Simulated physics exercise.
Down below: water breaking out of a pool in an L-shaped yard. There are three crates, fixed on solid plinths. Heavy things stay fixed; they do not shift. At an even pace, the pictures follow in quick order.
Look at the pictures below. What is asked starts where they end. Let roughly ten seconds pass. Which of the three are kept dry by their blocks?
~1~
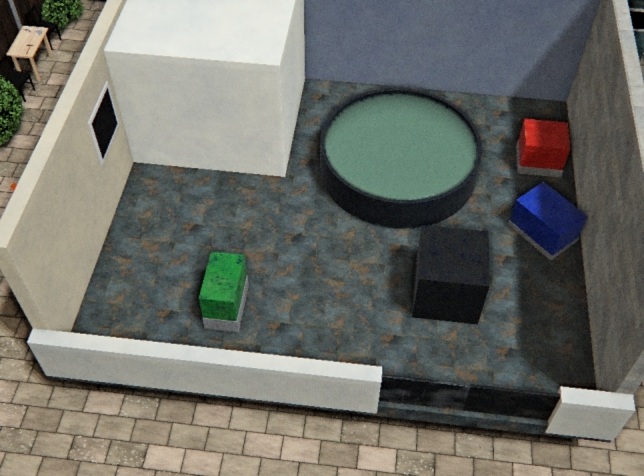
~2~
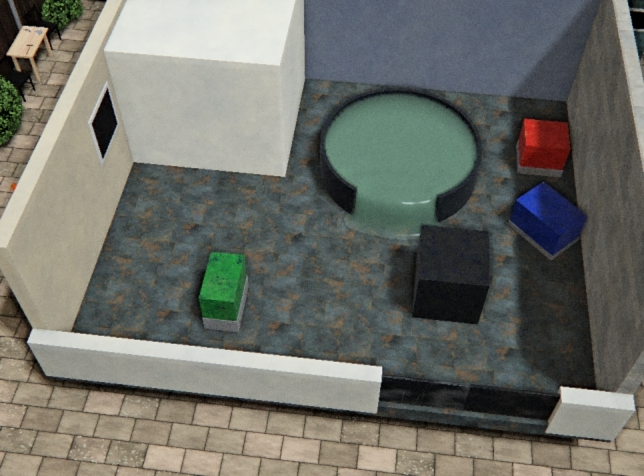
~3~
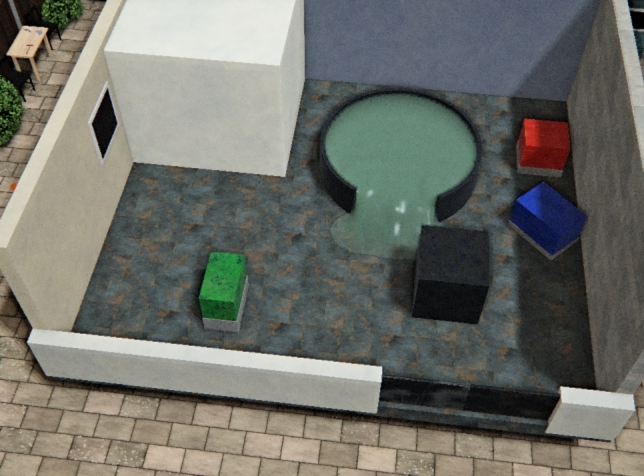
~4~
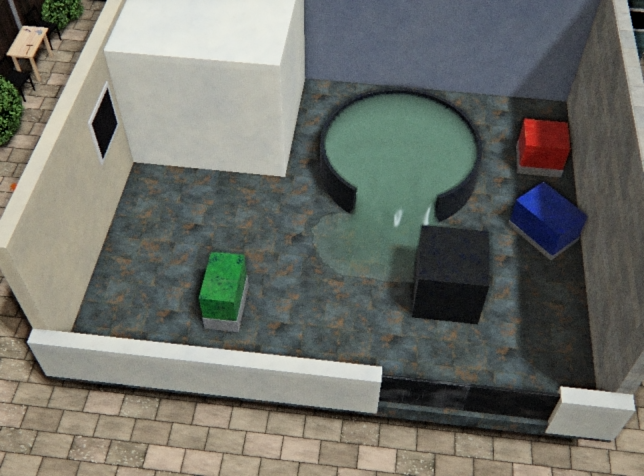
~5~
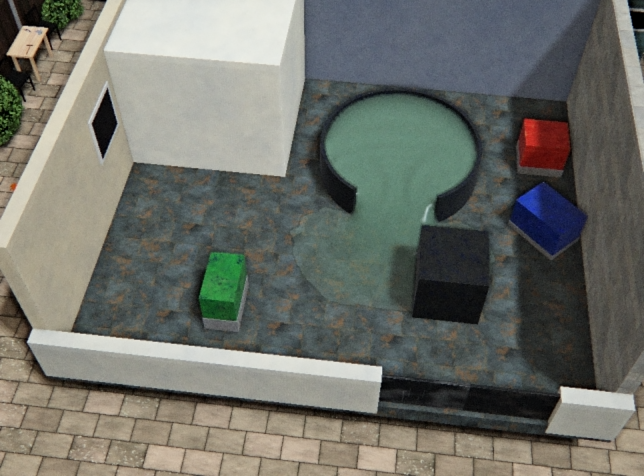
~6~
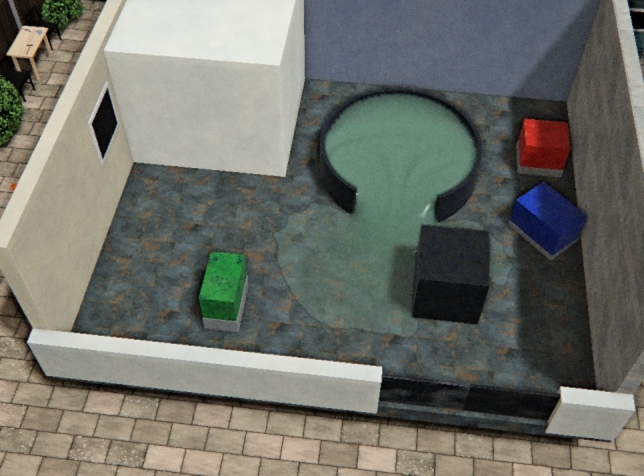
At the end, the green crate will not even get damp. The red crate will not even get damp. The blue crate will be wet.
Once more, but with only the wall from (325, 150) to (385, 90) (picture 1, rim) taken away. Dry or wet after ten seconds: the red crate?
Looking at it, the red crate gets overtopped.
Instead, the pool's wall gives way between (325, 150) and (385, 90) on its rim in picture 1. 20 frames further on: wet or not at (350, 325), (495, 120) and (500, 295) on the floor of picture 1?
Read off point by point, the answer is soaking, soaking, not soaked.
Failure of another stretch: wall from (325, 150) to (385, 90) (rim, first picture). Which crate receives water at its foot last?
That would be the blue-painted one.
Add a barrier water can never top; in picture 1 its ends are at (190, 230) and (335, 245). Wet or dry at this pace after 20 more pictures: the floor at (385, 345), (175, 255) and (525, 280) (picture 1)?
One by one: Soaked, spared, soaked.
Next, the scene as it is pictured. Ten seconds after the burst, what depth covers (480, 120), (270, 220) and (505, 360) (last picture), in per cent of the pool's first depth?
In turn 6, 16 and 20 in a hundred.
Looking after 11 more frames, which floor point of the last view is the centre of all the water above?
The water centres close to (391, 224).
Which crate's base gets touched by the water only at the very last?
It would be the crate marked red.
A moment on, water covers 30 % of the floor; the green crate water round its plinth, the red crate not reached, the blue crate water round its plinth.
Next, water covers 35 % of the floor; the green crate water round its plinth, the red crate not reached, the blue crate water round its plinth.
Then, water covers 60 % of the floor; the green crate water round its plinth, the red crate water round its plinth, the blue crate water round its plinth.
Later, water covers 85 % of the floor; the green crate water round its plinth, the red crate water round its plinth, the blue crate water round its plinth.
In the end, water covers 100 % of the floor; the green crate stayed above the water, the red crate stayed above the water, the blue crate was topped.
